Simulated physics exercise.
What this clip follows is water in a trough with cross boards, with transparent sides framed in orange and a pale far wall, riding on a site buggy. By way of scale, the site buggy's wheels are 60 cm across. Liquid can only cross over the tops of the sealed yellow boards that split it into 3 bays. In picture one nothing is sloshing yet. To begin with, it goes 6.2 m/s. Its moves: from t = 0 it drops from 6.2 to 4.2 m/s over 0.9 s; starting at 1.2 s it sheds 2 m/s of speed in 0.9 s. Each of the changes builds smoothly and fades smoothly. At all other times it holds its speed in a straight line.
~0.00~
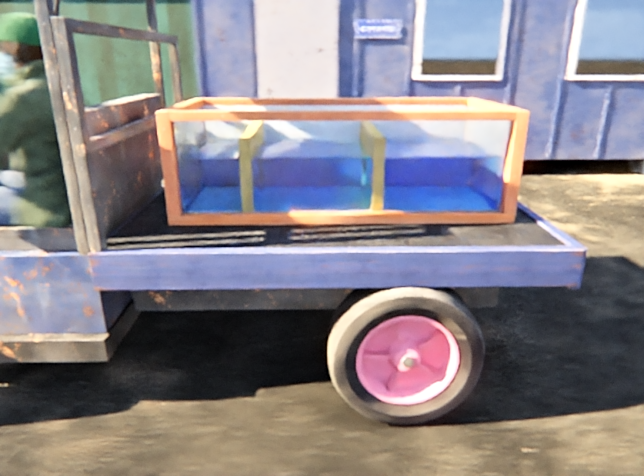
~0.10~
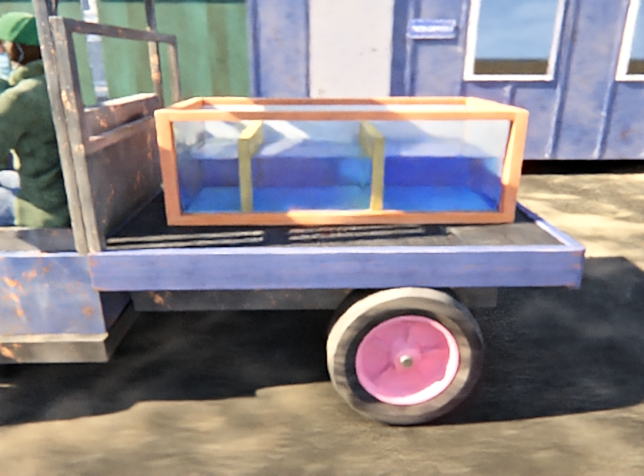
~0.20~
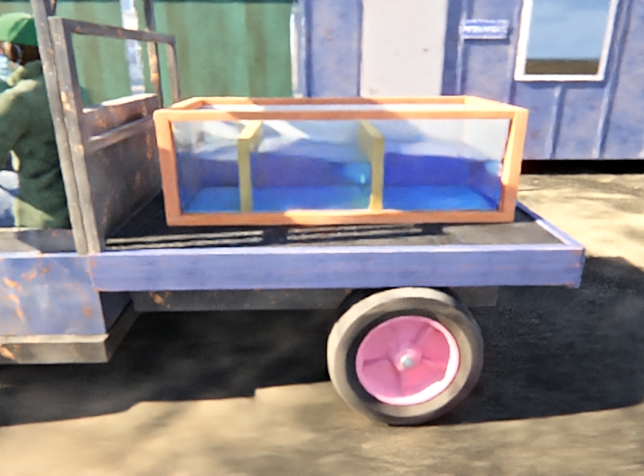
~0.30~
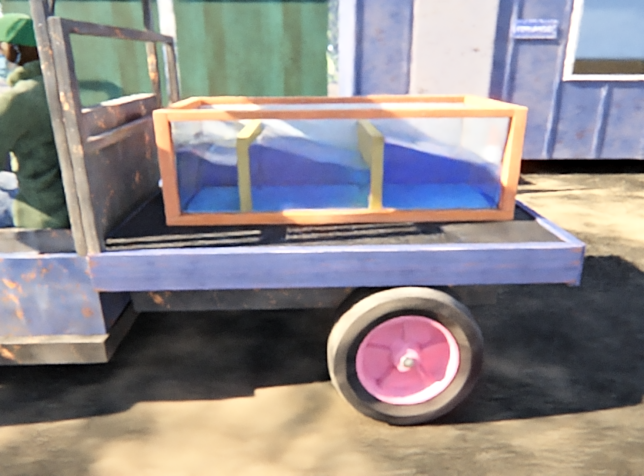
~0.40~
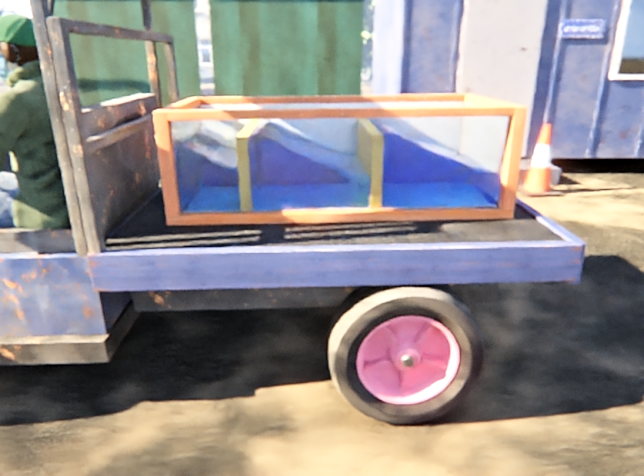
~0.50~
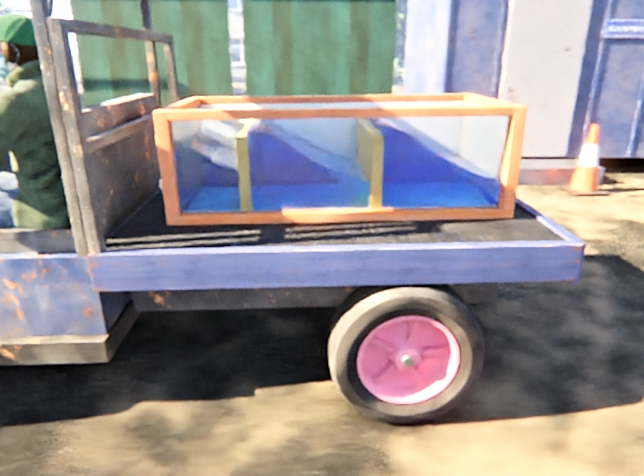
A buggy rolls left past blue and green walls as water stirs in its orange-framed trough.
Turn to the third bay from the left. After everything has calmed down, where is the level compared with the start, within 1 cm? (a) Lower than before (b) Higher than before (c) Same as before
Lower than before.
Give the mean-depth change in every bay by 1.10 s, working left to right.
In cm: 3 up, 0, 1 down.
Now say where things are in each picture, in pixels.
Surface heights from the left, (212, 155), (318, 155), (436, 154); board top at (244, 139) and (380, 139); the front is on the left, levels are read along the near wall; a wheel hub at (410, 368), in the first frame.
Surface heights from the left, (211, 155), (318, 155), (435, 154), in the second frame.
Surface heights from the left, (210, 155), (317, 156), (435, 154), in the third frame.
Surface heights from the left, (209, 155), (316, 155), (434, 153), in the fourth frame.
Surface heights from the left, (209, 155), (316, 157), (434, 150), in the fifth frame.
Surface heights from the left, (209, 154), (316, 158), (434, 150); a wheel hub at (410, 367), in the sixth frame.
By 1.10 s the mean depths from the left are 26, 23, 22 cm.
By 1.80 s the mean depths from the left are 28, 23, 20 cm.
By 2.60 s the mean depths from the left are 29, 23, 20 cm.
By 5.09 s the mean depths from the left are 29, 23, 20 cm.
